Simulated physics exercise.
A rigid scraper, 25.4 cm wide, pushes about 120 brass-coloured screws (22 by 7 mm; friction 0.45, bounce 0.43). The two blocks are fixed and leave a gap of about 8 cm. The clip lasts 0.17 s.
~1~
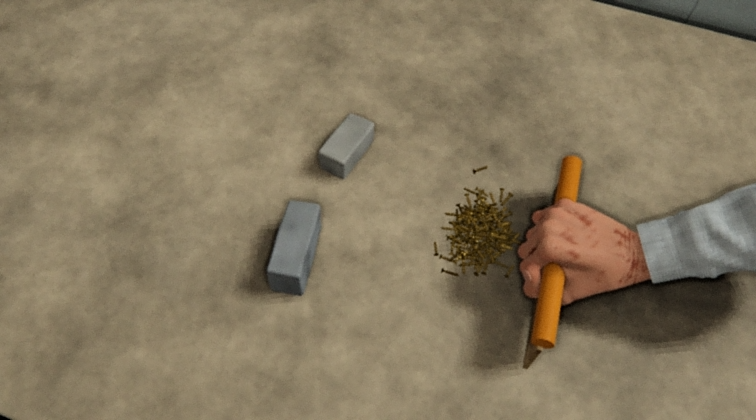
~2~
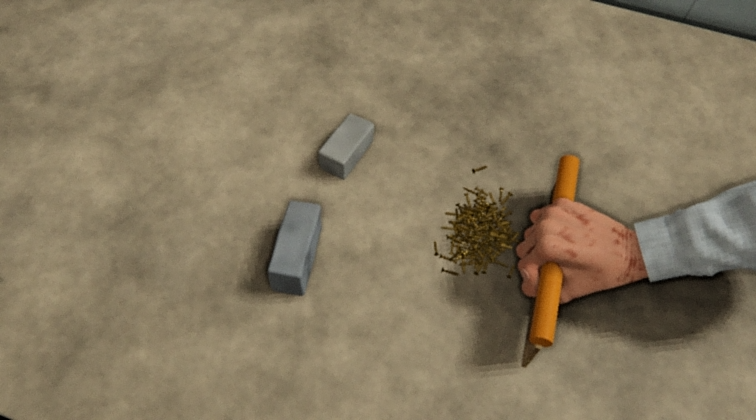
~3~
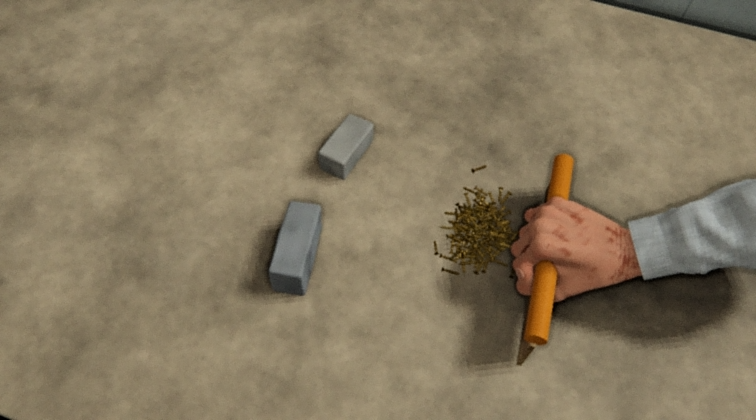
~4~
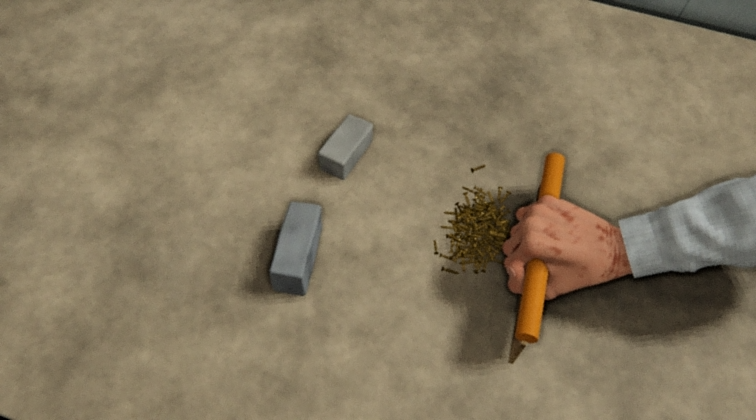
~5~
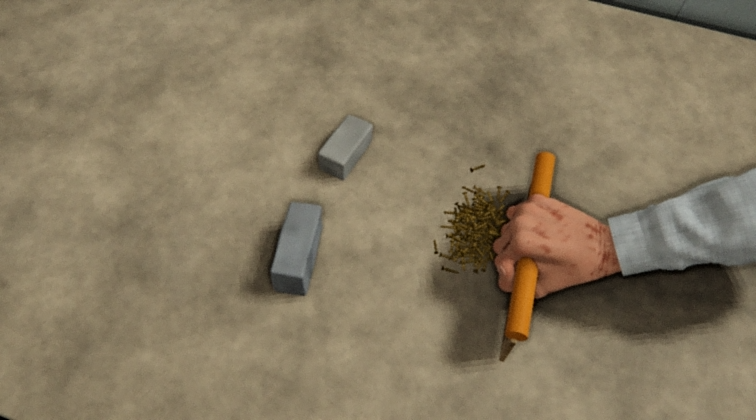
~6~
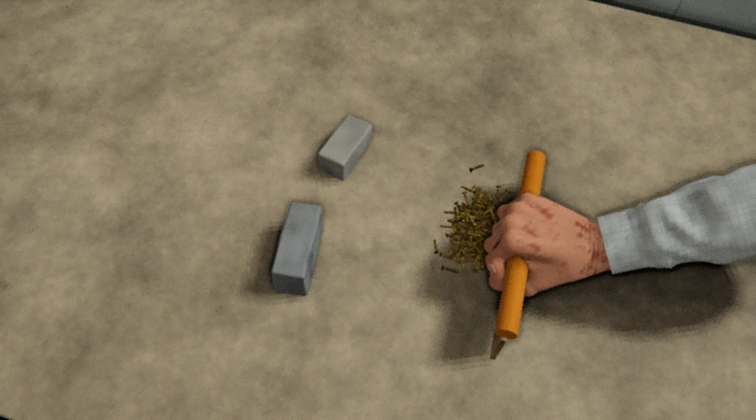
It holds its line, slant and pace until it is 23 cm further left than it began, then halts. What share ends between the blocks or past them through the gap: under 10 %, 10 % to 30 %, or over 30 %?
Through: Little.
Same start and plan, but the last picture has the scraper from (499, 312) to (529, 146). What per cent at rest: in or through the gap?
Through 0.
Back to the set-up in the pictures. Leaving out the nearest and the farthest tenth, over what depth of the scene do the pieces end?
Some 12 cm.
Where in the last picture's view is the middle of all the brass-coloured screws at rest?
At about (349, 216).
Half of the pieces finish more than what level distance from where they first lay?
Roughly 18 cm.
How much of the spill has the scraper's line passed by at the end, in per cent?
Some 5 per cent.
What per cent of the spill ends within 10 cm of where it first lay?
Some 5 per cent.
Then, 0.30 s after the last picture, scraper 14 cm from its start, spill 13 cm wide; held up before the blocks 100 %.
Then, 0.60 s after the last picture, scraper 23 cm from its start, spill 14 cm wide; held up before the blocks 100 %.
Then, 0.86 s after the last picture, scraper 23 cm from its start, spill 15 cm wide; held up before the blocks 100 %.
In the end, in or through the gap 0 %, round the near block 0 %, round the far block 0 %, held up before the blocks 100 %.
